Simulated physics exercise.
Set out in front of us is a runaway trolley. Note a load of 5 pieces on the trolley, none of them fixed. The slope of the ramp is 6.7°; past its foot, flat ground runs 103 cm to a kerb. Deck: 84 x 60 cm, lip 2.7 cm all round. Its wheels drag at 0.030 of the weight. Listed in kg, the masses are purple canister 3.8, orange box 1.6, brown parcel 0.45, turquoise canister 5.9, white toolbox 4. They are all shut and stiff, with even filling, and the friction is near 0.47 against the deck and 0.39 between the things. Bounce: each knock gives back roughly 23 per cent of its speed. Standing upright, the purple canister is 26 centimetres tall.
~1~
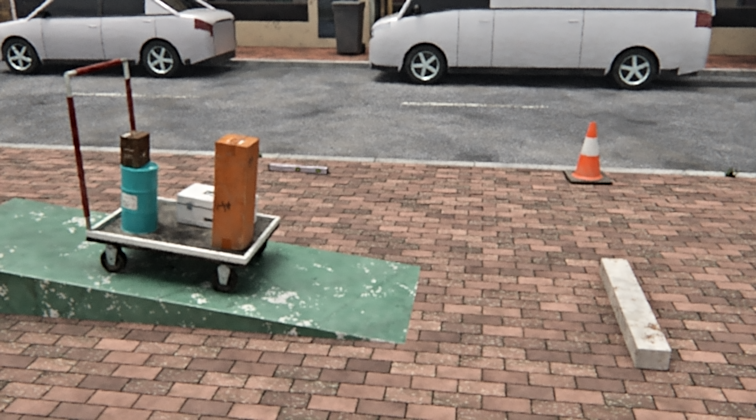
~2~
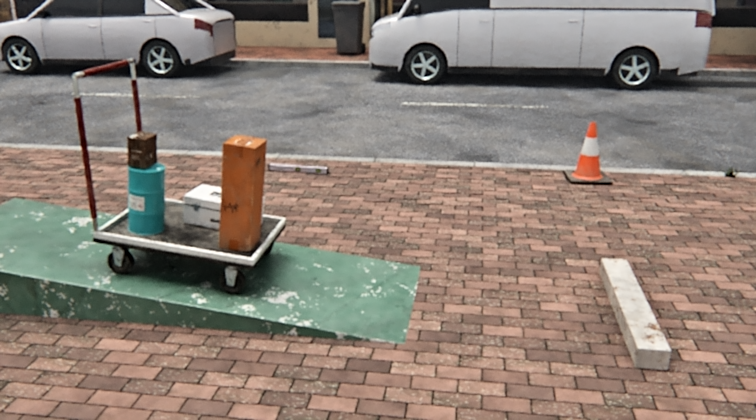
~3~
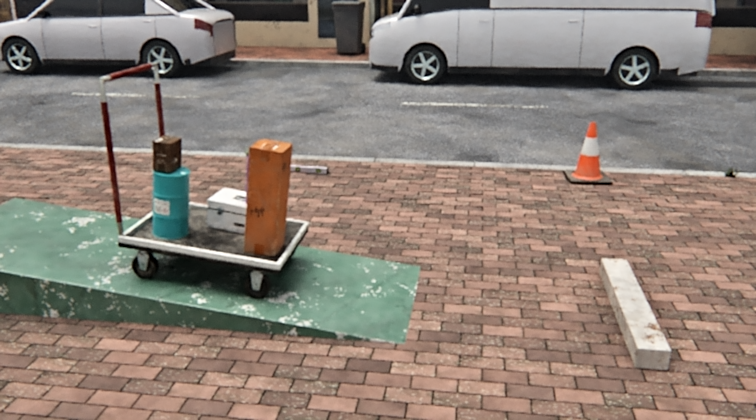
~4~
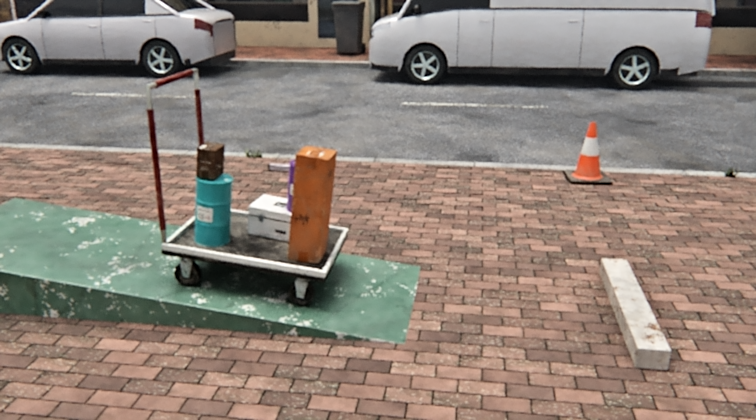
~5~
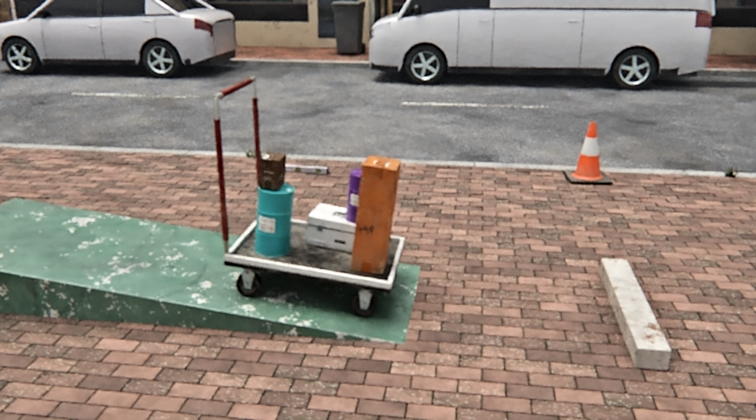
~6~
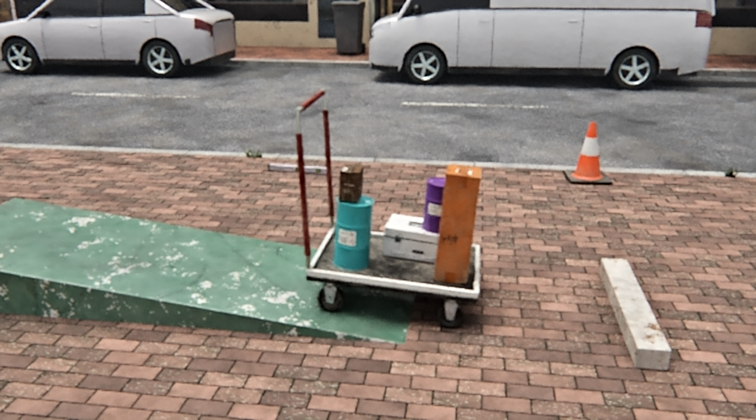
The clip shows a trolley carrying an orange box, a turquoise canister topped by a brown parcel, and a white toolbox rolling rightward down a green ramp onto brick paving, as a purple canister becomes visible behind the orange box.
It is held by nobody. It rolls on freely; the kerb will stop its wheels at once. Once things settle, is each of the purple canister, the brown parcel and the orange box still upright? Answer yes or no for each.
Purple canister: No, brown parcel: Yes, orange box: No.
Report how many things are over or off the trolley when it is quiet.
2.
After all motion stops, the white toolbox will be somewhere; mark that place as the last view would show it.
End point: Approx. (587, 252).
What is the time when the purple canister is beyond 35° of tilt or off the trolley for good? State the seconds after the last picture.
Time: Approximately 1.0 s.
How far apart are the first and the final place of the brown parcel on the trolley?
Start to finish, roughly 20 cm.
Then, 0.60 s on from there, trolley at the kerb; orange box moved 3 cm near (622, 233); purple canister moved 3 cm near (593, 214); brown parcel moved 3 cm near (508, 198).
Then, 0.70 s on from there, trolley at the kerb; orange box 15° off its base near (638, 232); purple canister moved 13 cm near (613, 215); brown parcel moved 13 cm near (528, 199).
Then, 0.90 s on from there, trolley at the kerb; orange box now off the trolley; purple canister 11° off its base near (631, 217); brown parcel moved 20 cm near (543, 200).
Then, 1.30 s on from there, trolley at the kerb; purple canister now off the trolley; brown parcel moved 20 cm near (543, 200); turquoise canister moved 15 cm.
In the end, off the trolley and tipped over, purple canister and orange box; not toppled but over 10 cm from the start, brown parcel and turquoise canister; white toolbox under 10 cm from the start. At the end, from the last picture's camera, brown parcel near (543, 200).
